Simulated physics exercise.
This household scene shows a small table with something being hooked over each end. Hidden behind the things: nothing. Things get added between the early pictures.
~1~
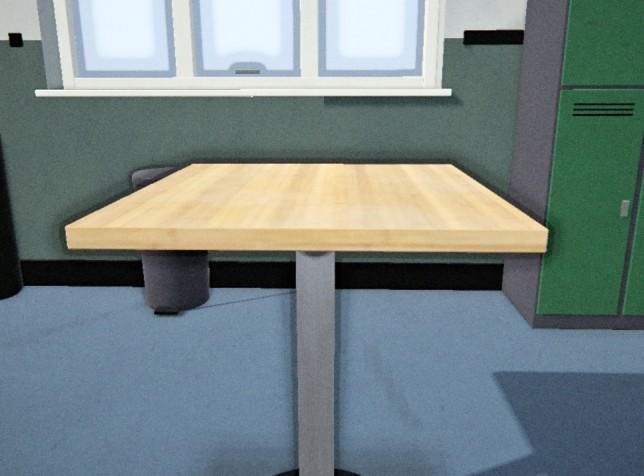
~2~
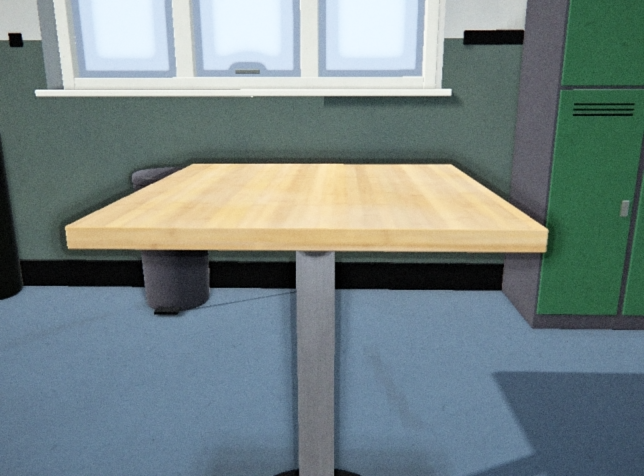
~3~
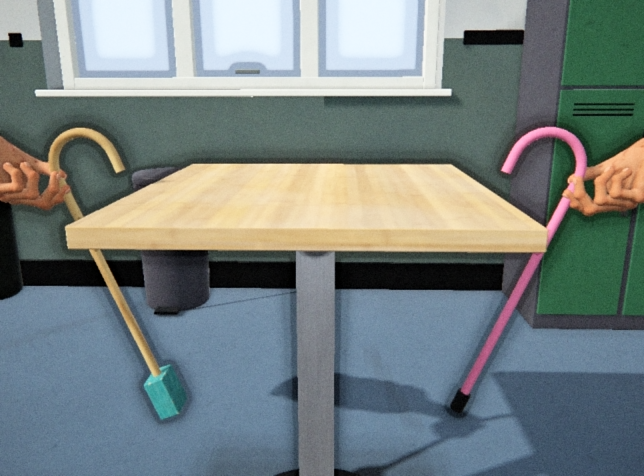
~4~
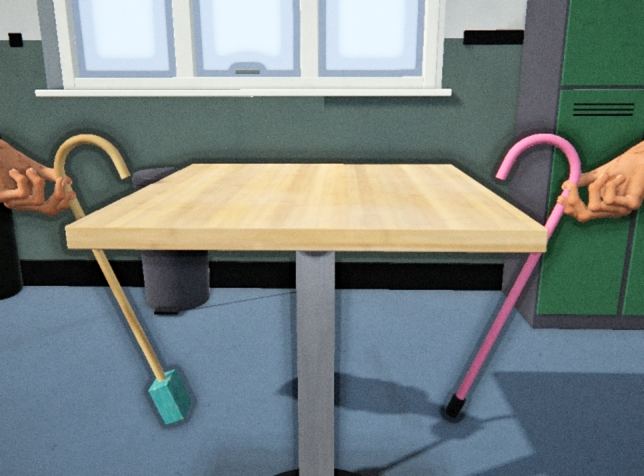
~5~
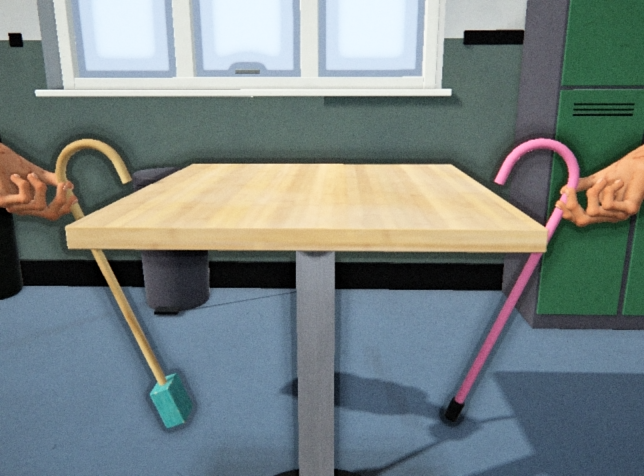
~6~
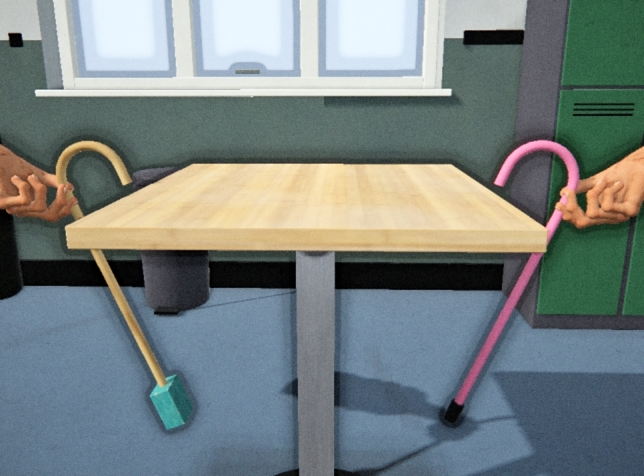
Two hands bring a hooked stick and a pink cane to opposite ends of a table.
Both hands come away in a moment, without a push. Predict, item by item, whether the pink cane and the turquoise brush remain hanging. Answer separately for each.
Pink cane - no, it falls. Turquoise brush - no, it falls.
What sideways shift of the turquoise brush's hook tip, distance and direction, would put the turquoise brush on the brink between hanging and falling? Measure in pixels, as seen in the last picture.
A shift of 20 pixels, going right.
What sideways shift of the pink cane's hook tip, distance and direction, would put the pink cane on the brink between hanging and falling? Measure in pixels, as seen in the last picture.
Move it left about 12 pixels and it flips.
Then, 0.38 s later than the last frame, pink cane dropping near (499, 427); turquoise brush dropping near (132, 416).
When it is over, the pink cane drops past the edge; the turquoise brush drops past the edge.
